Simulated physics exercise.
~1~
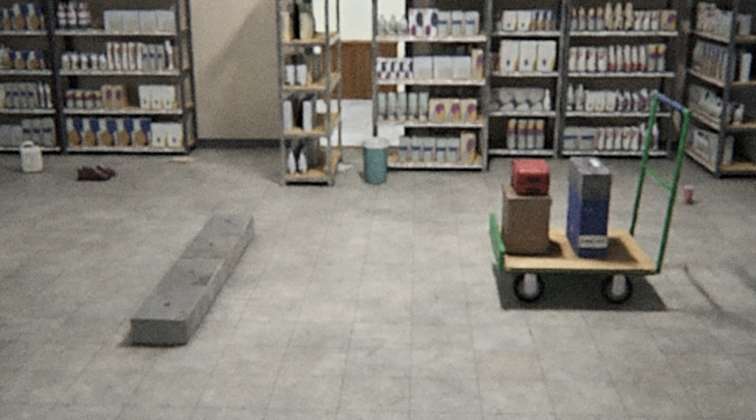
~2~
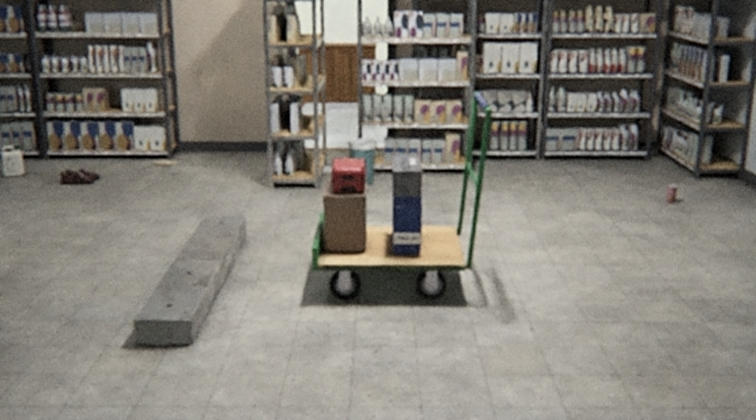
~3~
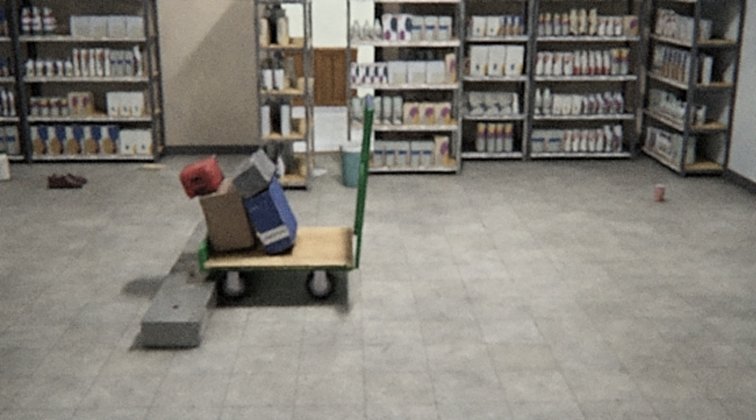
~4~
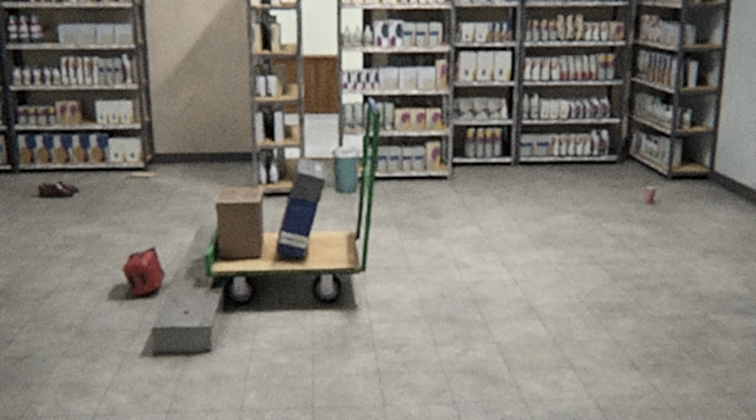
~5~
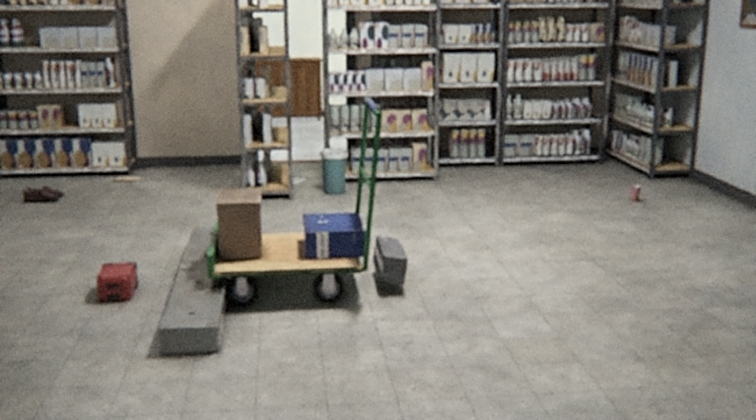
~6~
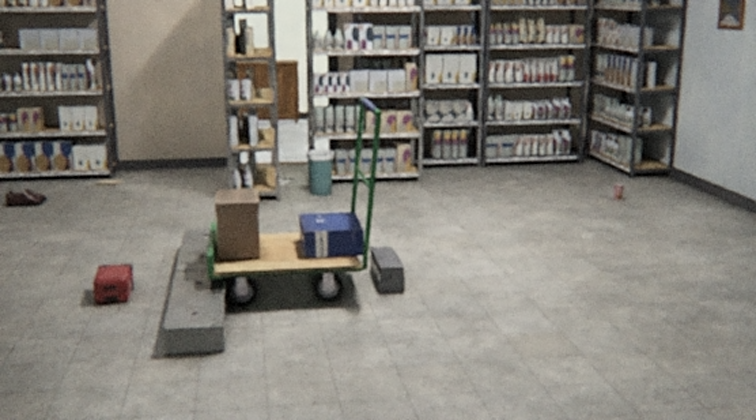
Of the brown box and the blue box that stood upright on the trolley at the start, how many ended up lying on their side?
One of them did. The blue box ended on its side on the deck, while the brown box was still upright.
